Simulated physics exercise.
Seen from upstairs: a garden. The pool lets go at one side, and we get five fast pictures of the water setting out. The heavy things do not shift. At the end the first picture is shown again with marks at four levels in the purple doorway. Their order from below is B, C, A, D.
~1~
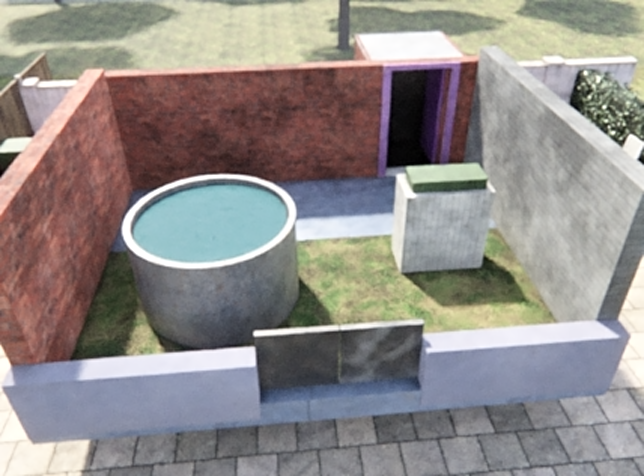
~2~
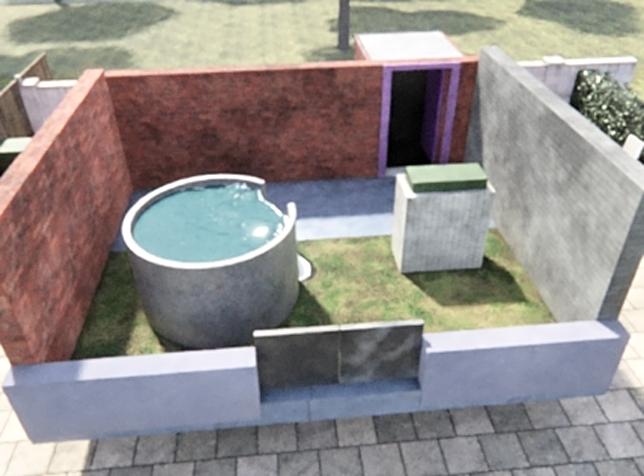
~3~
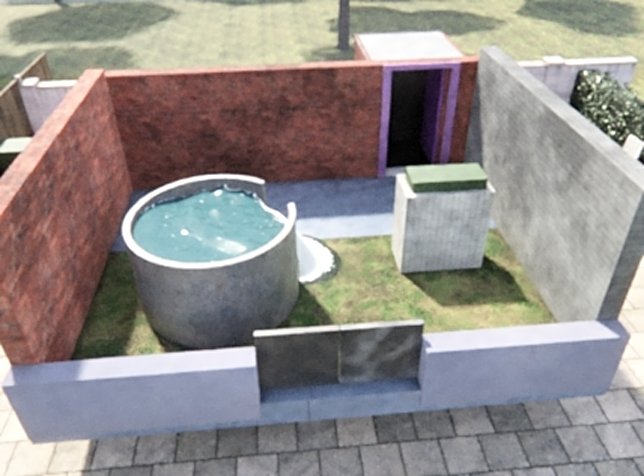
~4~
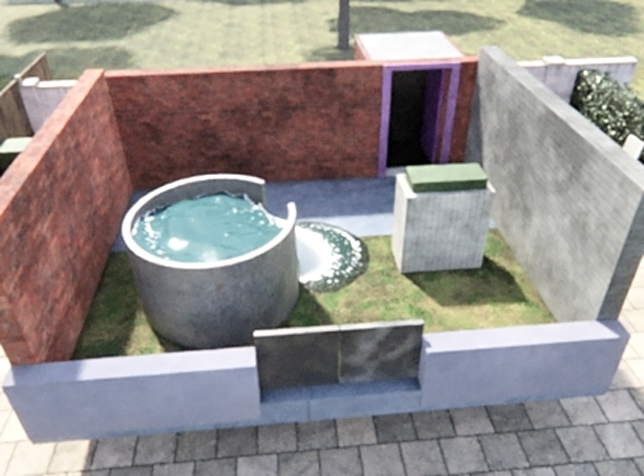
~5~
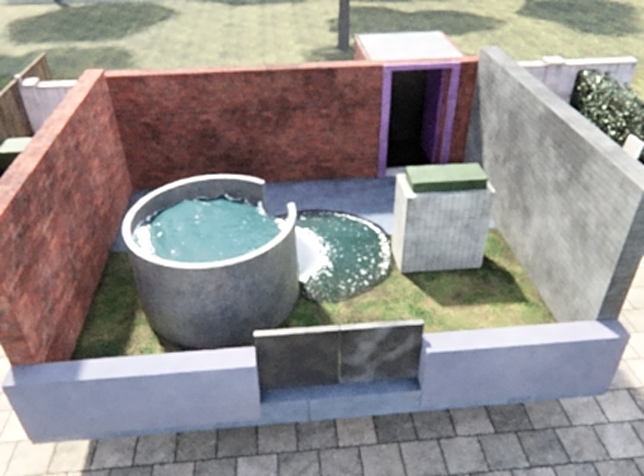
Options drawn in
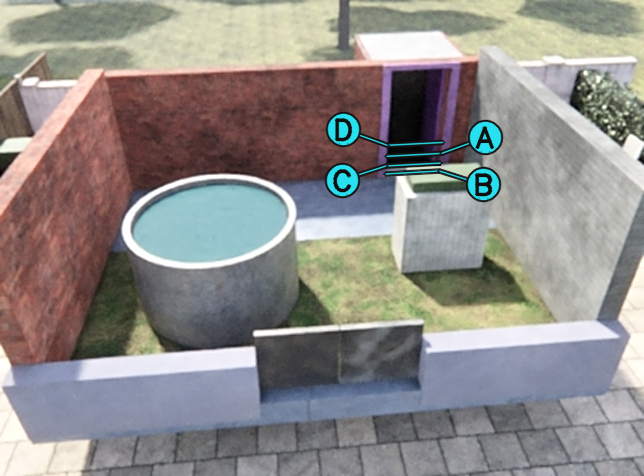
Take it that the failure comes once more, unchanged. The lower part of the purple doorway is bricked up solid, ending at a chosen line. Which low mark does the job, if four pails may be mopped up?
I would pick height A.
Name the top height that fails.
C it is.
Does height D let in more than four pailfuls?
No.
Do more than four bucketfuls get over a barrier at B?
Yes, that goes wrong.
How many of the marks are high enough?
Two.
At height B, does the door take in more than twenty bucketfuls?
Yes, clearly.
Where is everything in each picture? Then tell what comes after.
Water in the pool at rest, its middle at (212, 222); foot of the purple doorway at (412, 175); shut gate at (339, 337).
Water covers 1 % of the ground and shows as far out as (307, 274).
Water covers 3 % of the ground and shows as far out as (311, 239).
Water covers 7 % of the ground and shows as far out as (345, 232).
Water covers 13 % of the ground and shows as far out as (373, 225).
On the marked copy, A at (414, 154); B at (412, 172); C at (413, 164); D at (415, 143); from the bottom up B, C, A, D.
With A, a splash gets over, under a bucket.
With B, dozens of bucketfuls pour in.
With C, about 9 bucketfuls get in.
With D, nothing gets over.
